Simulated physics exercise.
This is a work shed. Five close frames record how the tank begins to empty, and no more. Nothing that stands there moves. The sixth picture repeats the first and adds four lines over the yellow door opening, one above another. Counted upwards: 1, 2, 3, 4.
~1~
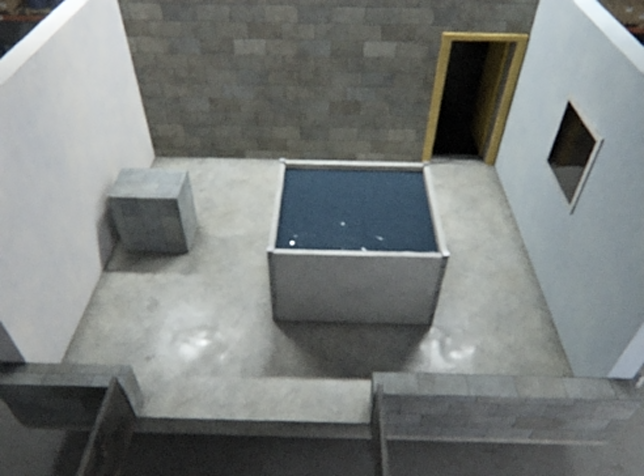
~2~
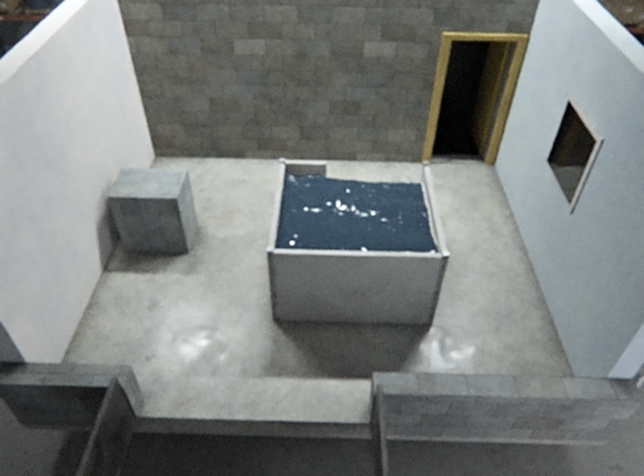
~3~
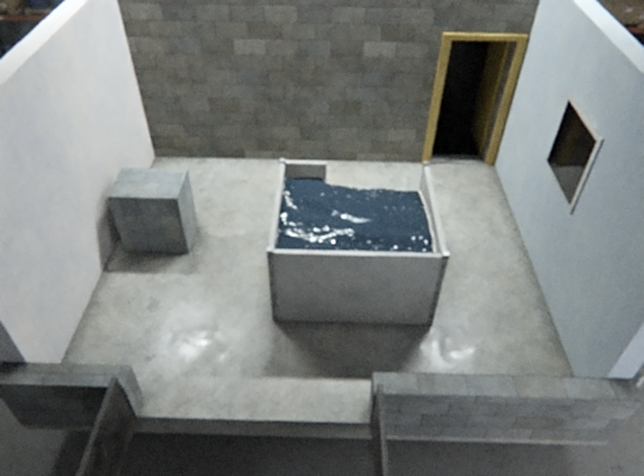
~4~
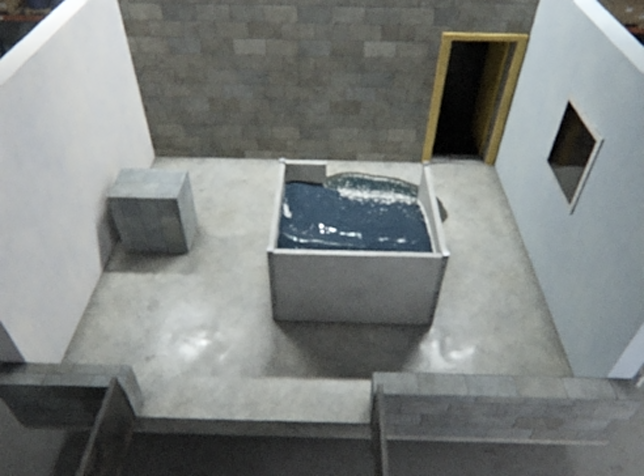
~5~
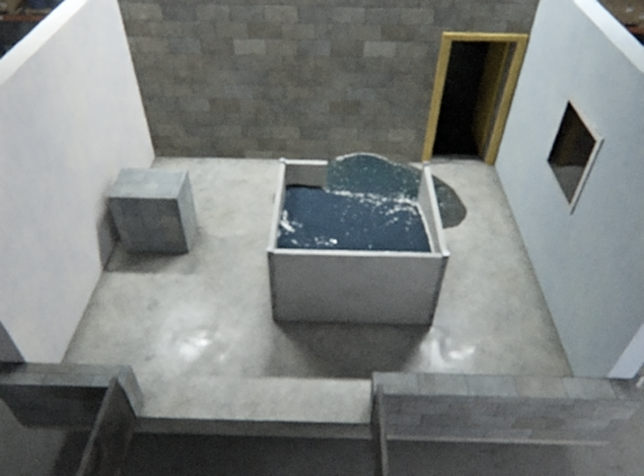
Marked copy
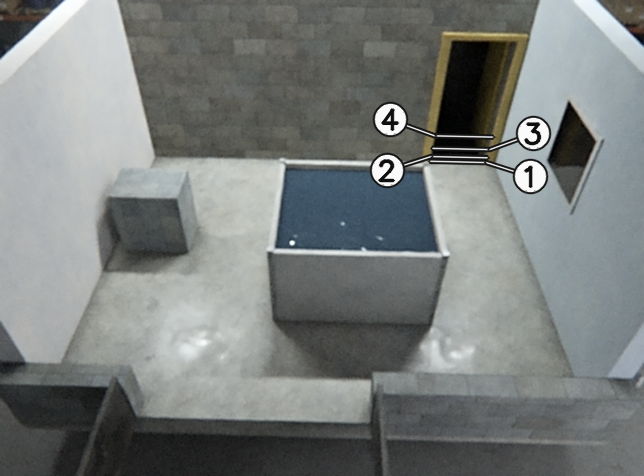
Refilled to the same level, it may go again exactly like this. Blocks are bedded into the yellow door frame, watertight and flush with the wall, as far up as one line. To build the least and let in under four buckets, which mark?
Choose 4.
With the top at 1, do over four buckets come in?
Yes, it does.
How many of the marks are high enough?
One of them.
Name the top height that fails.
It is 3.
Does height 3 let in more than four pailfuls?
Yes, that goes wrong.
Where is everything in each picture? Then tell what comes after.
Water in the tank at rest, its middle at (355, 209); foot of the yellow doorway at (457, 164); open gate at (251, 365).
Water covers 2 % of the ground, its front hidden from here.
Water covers 5 % of the ground, its front hidden from here.
Water covers 11 % of the ground, its front hidden from here.
Water covers 18 % of the ground and shows as far out as (329, 161).
On the marked copy, 1 at (458, 161); 2 at (459, 157); 3 at (461, 148); 4 at (463, 136); from the bottom up 1, 2, 3, 4.
For height 1, dozens of bucketfuls pour in.
For height 2, dozens of bucketfuls pour in.
For height 3, about 9 bucketfuls get in.
For height 4, a bucket or two gets in.
